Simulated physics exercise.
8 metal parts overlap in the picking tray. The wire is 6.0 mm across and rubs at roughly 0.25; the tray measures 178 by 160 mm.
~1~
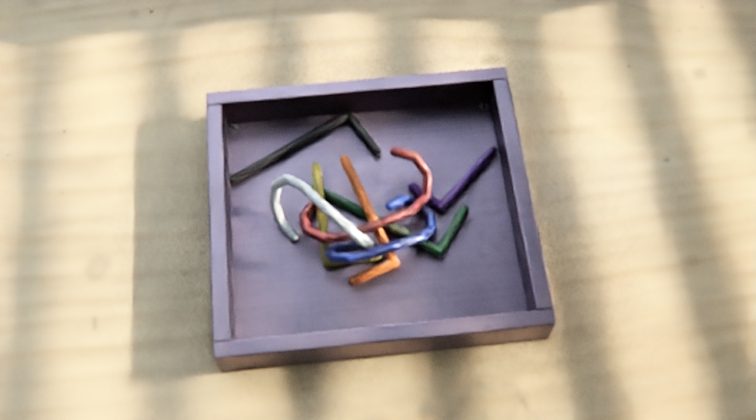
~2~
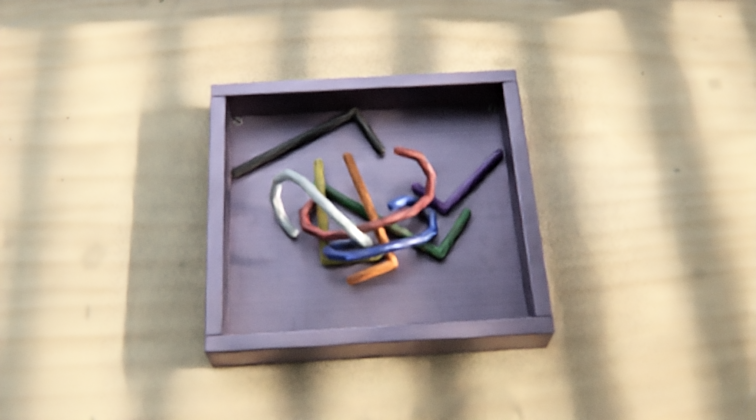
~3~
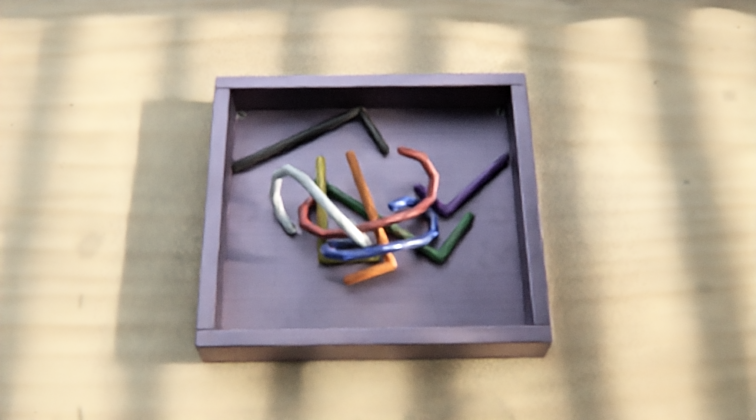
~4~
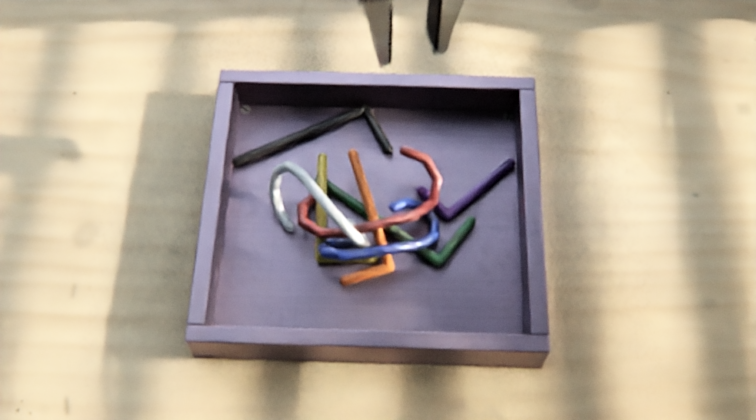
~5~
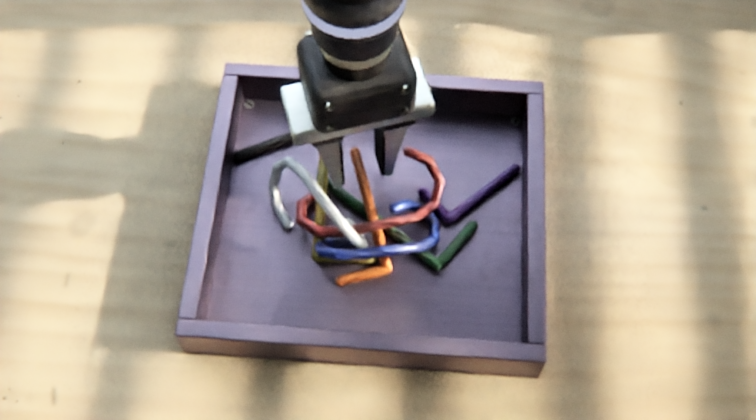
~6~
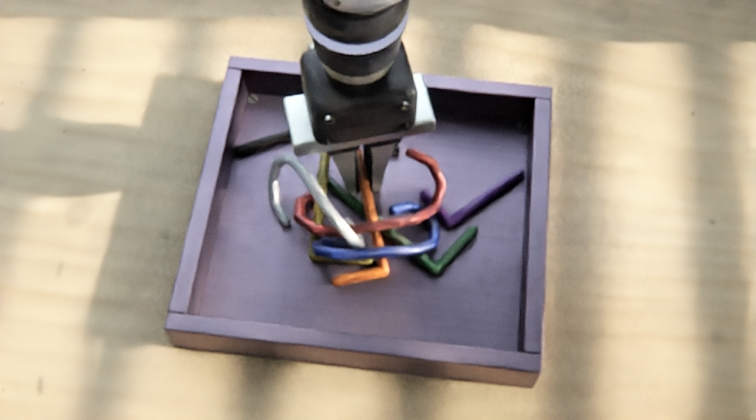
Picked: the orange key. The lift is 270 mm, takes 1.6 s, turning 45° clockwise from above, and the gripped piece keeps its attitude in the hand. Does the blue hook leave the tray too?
Blue hook: Comes up.
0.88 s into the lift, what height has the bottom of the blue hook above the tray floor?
Some 90 mm up.
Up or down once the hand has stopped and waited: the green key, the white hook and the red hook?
Green key stays behind, white hook hangs on, red hook hangs on.
Then, 0.48 s into the lift, lowest point more than 20 mm over the tray floor, orange key 59 mm, red hook 25 mm.
Then, 0.88 s into the lift, lowest point more than 20 mm over the tray floor, orange key 159 mm, blue hook 94 mm, red hook 82 mm, white hook 20 mm.
Then, 1.60 s into the lift, lowest point more than 20 mm over the tray floor, orange key 273 mm, blue hook 207 mm, red hook 196 mm, white hook 134 mm.
At rest, hanging orange key 273 mm, blue hook 207 mm, red hook 195 mm, white hook 133 mm; the other 4 are down.
